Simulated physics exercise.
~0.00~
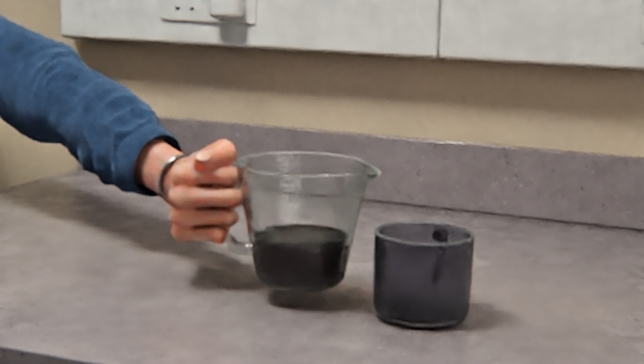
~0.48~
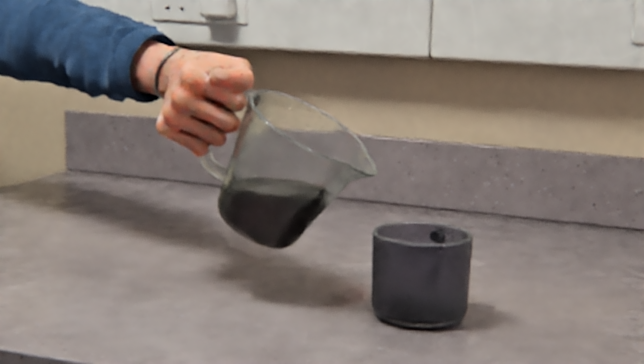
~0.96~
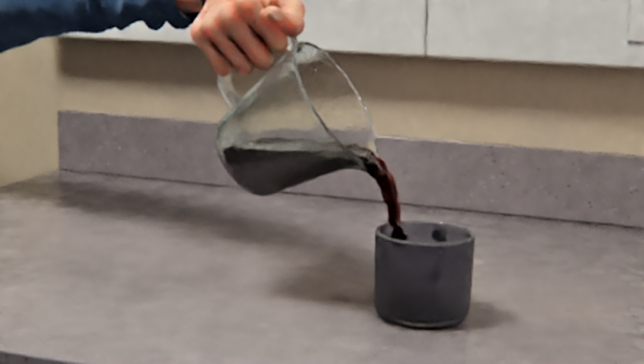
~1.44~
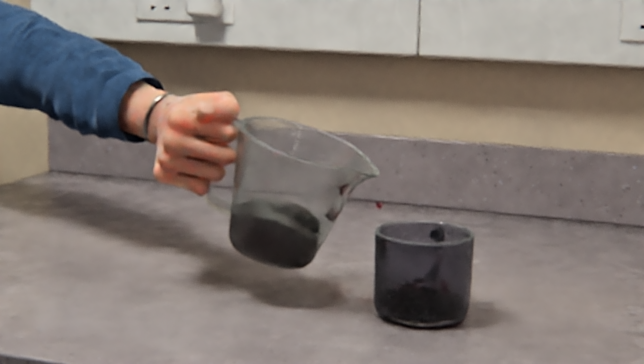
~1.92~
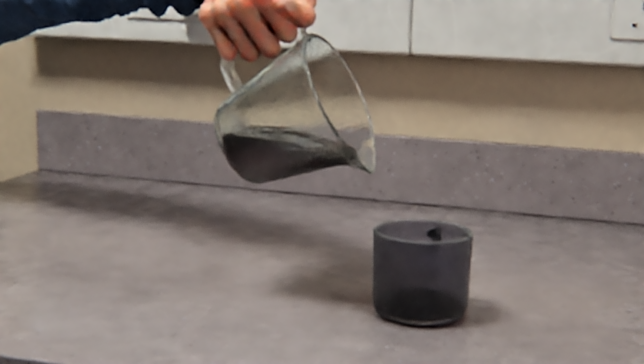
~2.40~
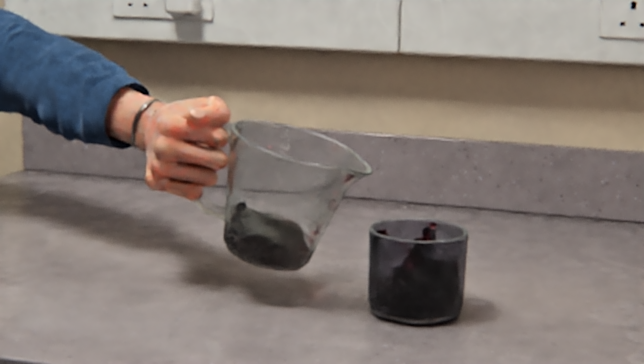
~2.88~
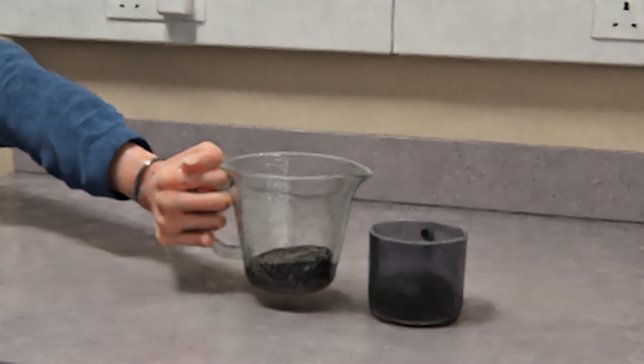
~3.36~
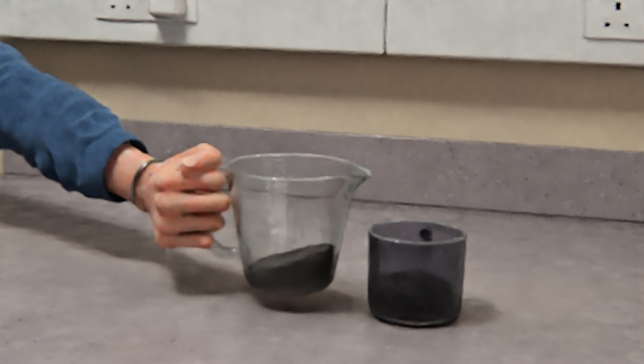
In this clip, a hand lifts and tips a glass measuring jug, pouring dark red wine toward a dark mug on a gray countertop, eases it back, then tilts it again before lowering it level beside the mug, with some wine still in the jug.
